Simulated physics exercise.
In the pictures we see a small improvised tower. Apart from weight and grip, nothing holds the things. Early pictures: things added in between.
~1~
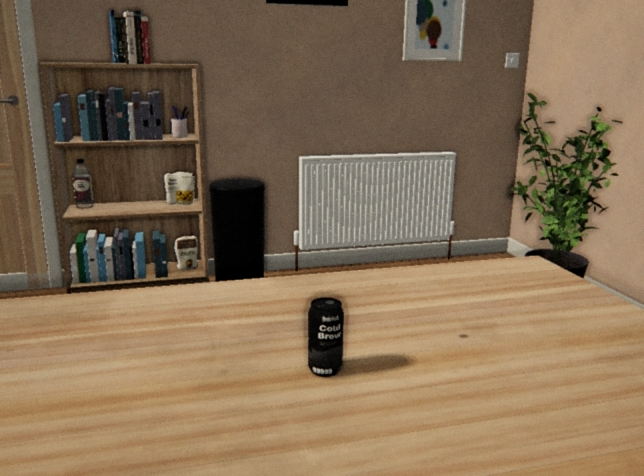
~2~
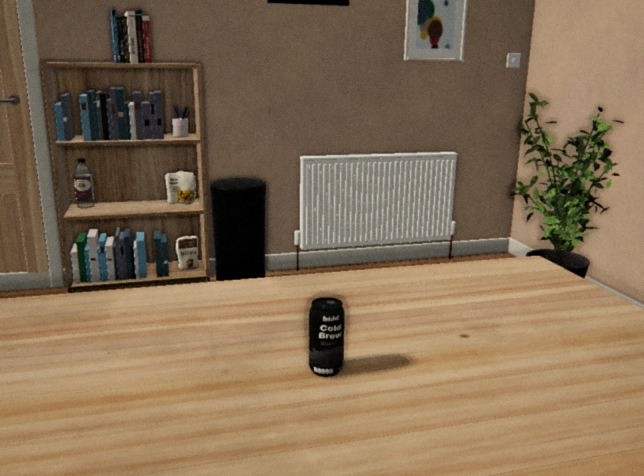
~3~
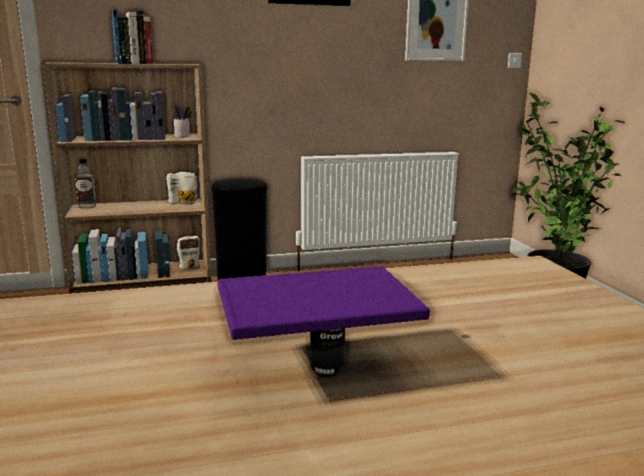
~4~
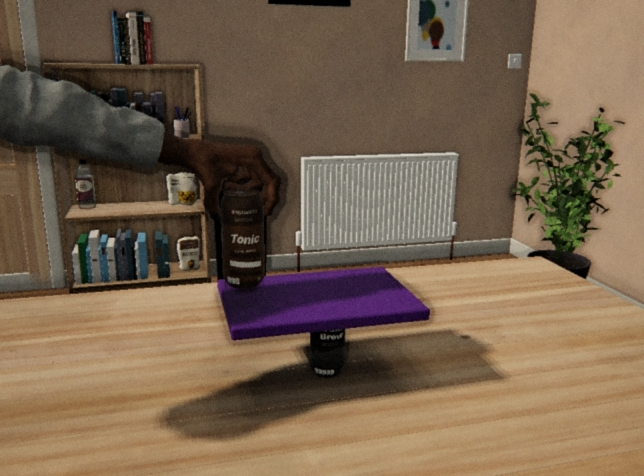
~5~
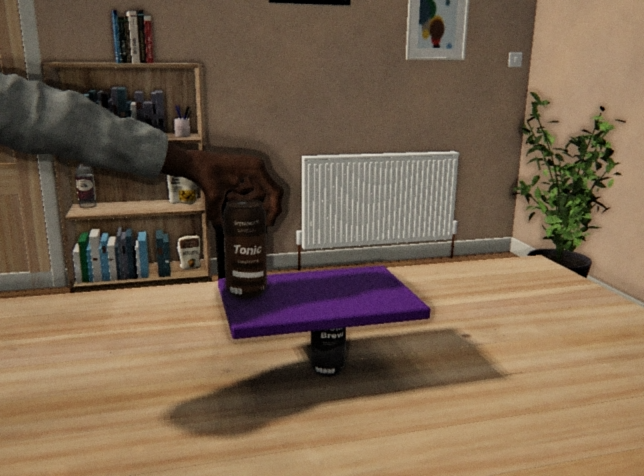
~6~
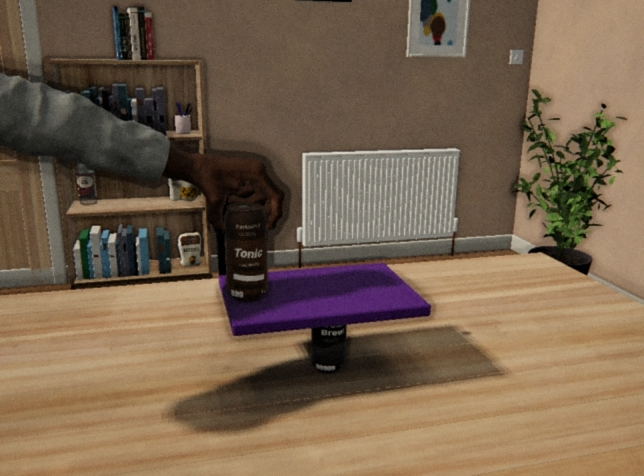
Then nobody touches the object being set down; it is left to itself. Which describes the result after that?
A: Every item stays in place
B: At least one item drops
Option B: At least one item drops.
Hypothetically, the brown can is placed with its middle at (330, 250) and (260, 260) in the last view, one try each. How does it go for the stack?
First, it keeps its balance; second, it loses its balance.
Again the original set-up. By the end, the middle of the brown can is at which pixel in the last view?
Look around (146, 375) in the final frame.
Then, 0.40 s after the last picture, brown can now fallen; purple lid tipped 54° from how it was.
Then, 0.50 s after the last picture, purple lid tipped 47° from how it was.
At rest, fallen, purple lid and brown can; black can in place. Seen from the same camera at the end, brown can near (146, 374). The stack loses its balance.
